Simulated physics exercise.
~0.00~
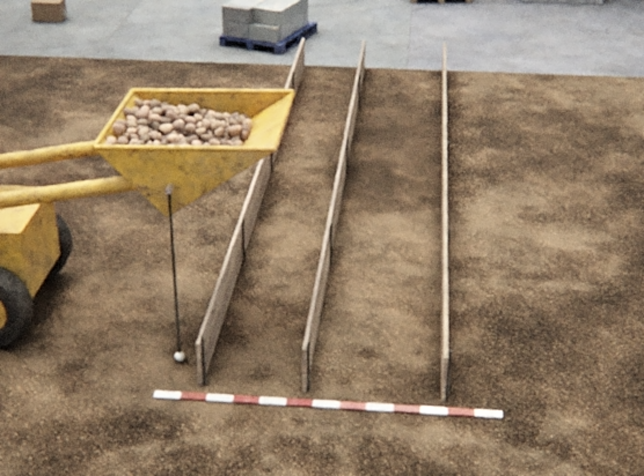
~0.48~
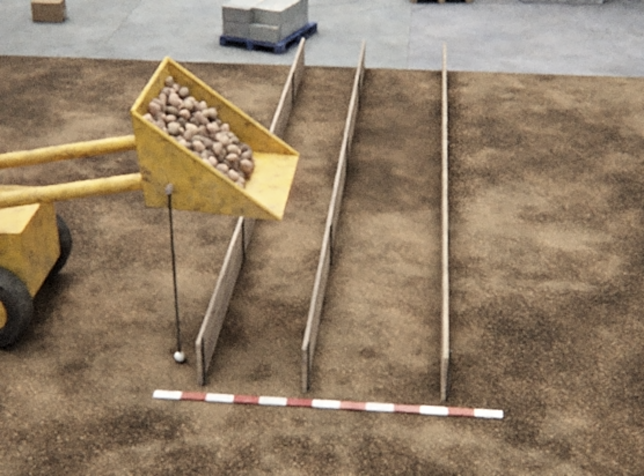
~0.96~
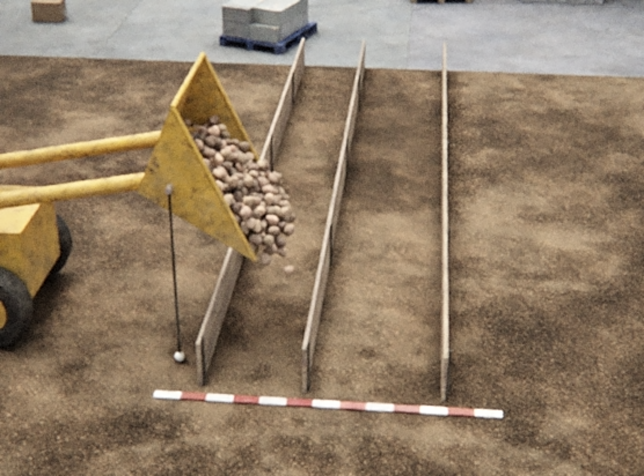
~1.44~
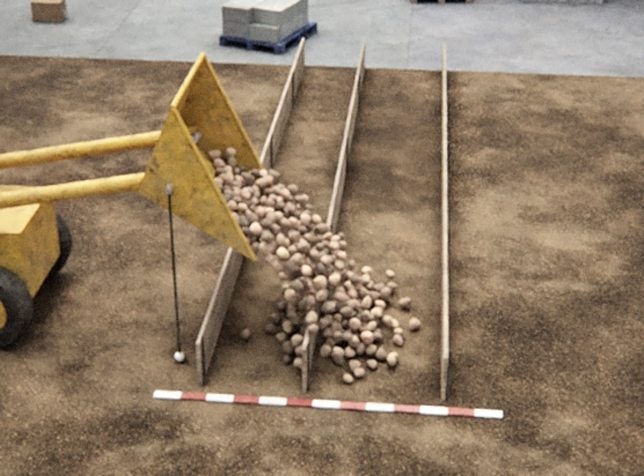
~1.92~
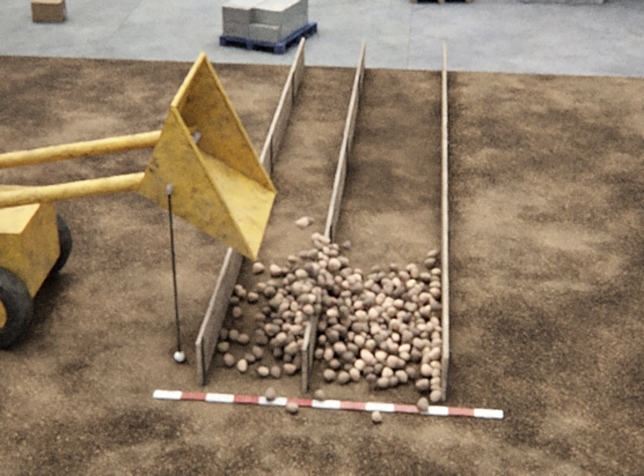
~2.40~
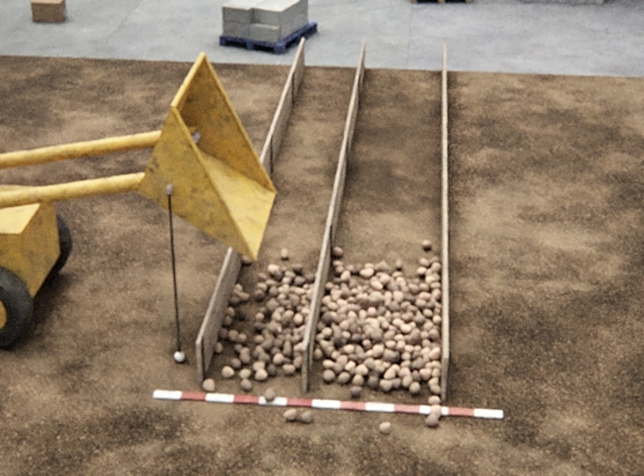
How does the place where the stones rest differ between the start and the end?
At the start the stones sit in the raised yellow skip on the left. By the end they lie on the ground further right, mostly spread between the boards, with more in the far bay and a few strays near the striped strip.
